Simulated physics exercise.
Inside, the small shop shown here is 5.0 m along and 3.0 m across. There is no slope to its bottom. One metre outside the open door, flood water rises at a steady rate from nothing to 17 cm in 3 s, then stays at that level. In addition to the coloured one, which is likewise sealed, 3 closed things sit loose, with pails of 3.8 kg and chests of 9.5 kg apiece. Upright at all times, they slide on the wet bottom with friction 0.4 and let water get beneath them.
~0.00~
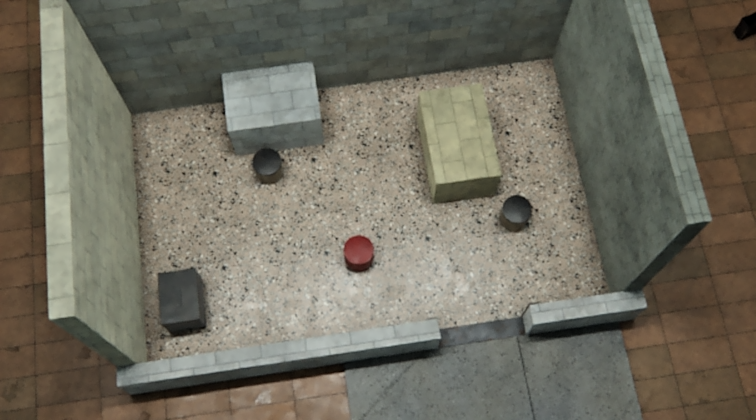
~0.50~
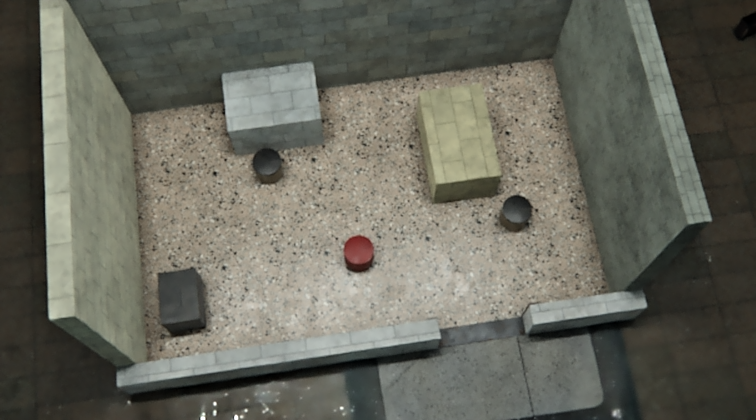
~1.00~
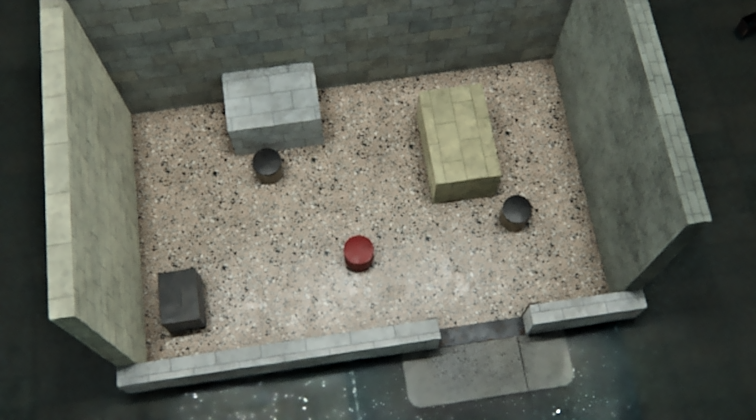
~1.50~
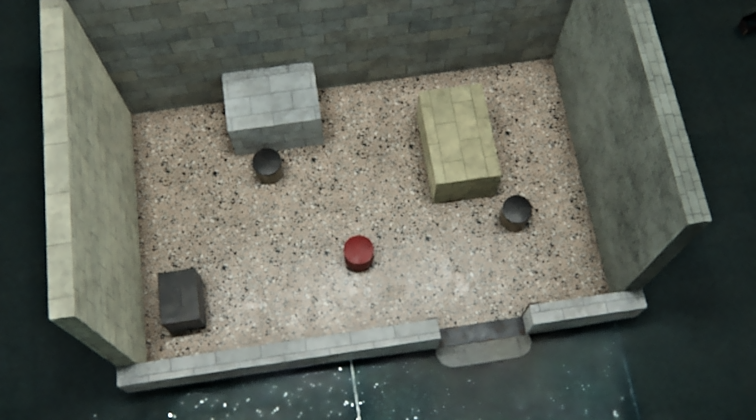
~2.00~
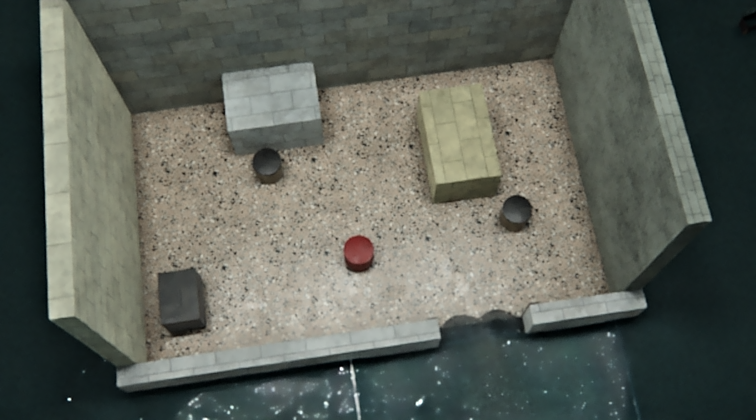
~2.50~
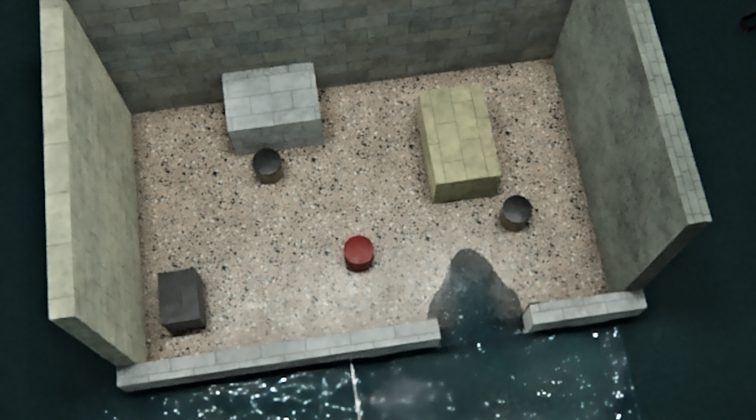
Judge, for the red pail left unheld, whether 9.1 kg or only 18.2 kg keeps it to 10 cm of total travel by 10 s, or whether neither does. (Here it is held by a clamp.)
Lighter wins.
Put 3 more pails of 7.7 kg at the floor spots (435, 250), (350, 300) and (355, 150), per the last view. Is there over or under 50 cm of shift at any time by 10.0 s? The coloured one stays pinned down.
Order as asked: Goes beyond / stays within / stays within.
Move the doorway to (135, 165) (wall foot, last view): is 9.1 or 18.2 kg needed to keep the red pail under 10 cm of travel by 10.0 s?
I'd say the lighter one will work.
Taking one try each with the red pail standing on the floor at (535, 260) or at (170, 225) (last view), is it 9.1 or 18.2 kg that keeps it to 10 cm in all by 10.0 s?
The first time the lesser option suffices; the second time the lesser option suffices.
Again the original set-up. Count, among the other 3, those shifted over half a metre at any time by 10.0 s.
Count: 2.
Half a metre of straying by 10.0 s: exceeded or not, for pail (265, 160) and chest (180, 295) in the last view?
First above the mark, second within the mark.
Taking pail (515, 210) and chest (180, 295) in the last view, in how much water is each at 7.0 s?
Depth approx. 9 cm / 1 cm.
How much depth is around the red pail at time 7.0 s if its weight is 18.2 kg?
Something like 3 centimetres.
After 3.5 s the red pail would be 0 cm from its start with 9.1 kg and 0 cm from its start with 18.2 kg; 0 cm of water round it then.
After 4.5 s the red pail would be 0 cm from its start with 9.1 kg and 0 cm from its start with 18.2 kg; 2 cm of water round it then.
After 7.0 s the red pail would be 0 cm from its start with 9.1 kg and 0 cm from its start with 18.2 kg; 3 cm of water round it then.
After 10.0 s the red pail would be 0 cm from its start with 9.1 kg and 0 cm from its start with 18.2 kg; 4 cm of water round it then.
